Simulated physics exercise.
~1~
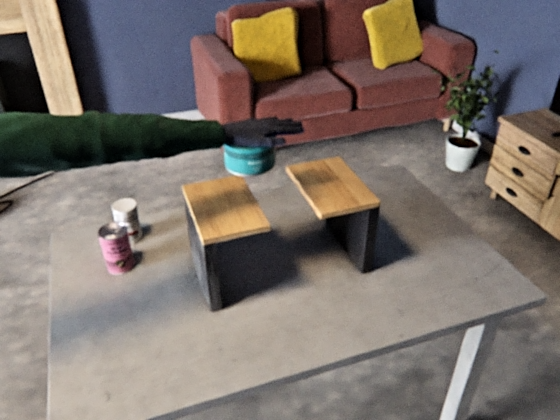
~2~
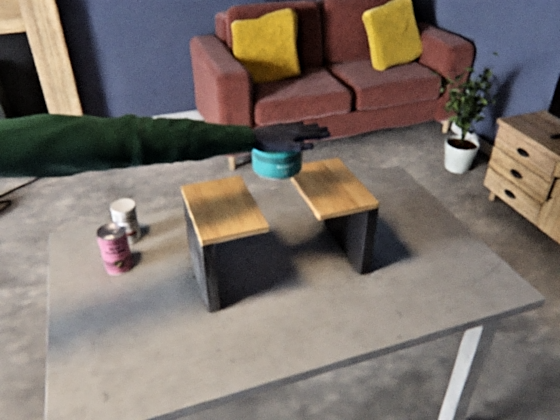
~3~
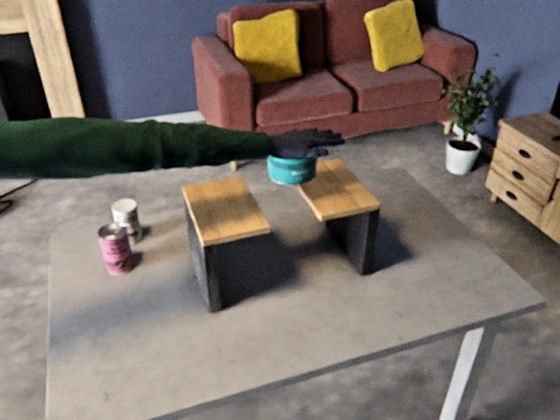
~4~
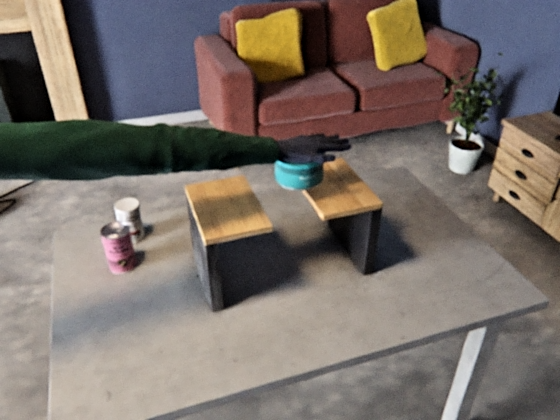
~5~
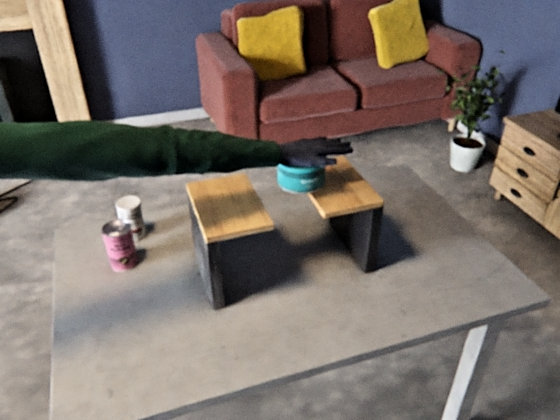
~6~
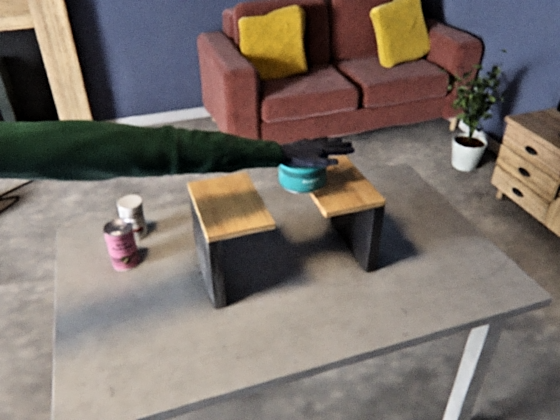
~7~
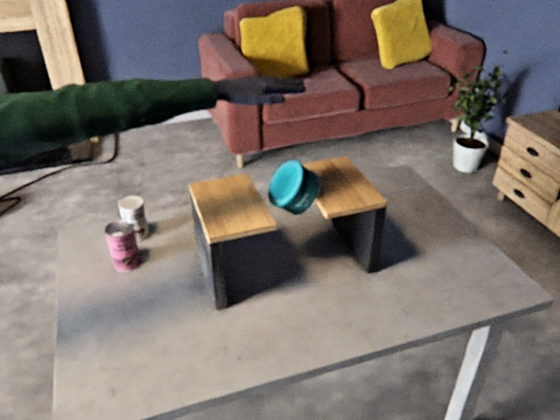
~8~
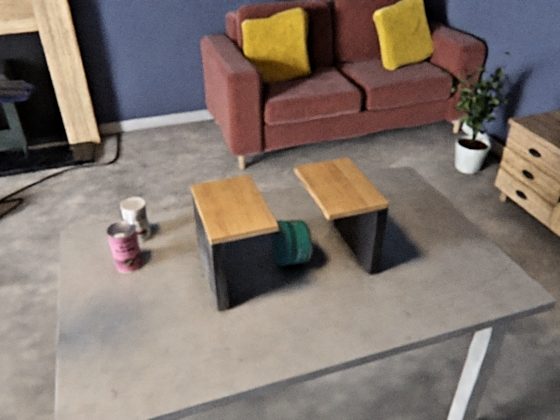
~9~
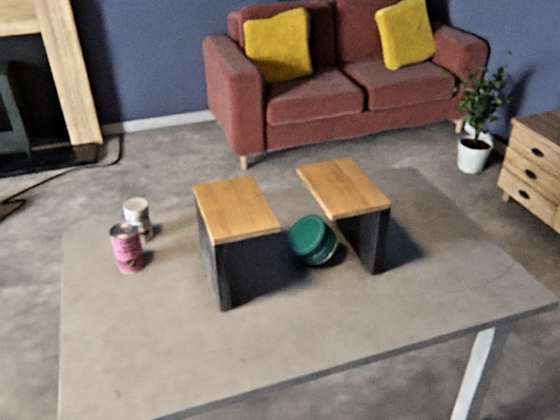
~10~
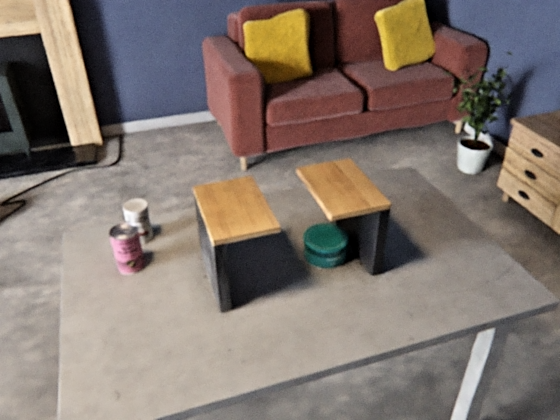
Turquoise tub held by a gloved hand moves right over a gapped stand, tips when released, and drops through onto the table.
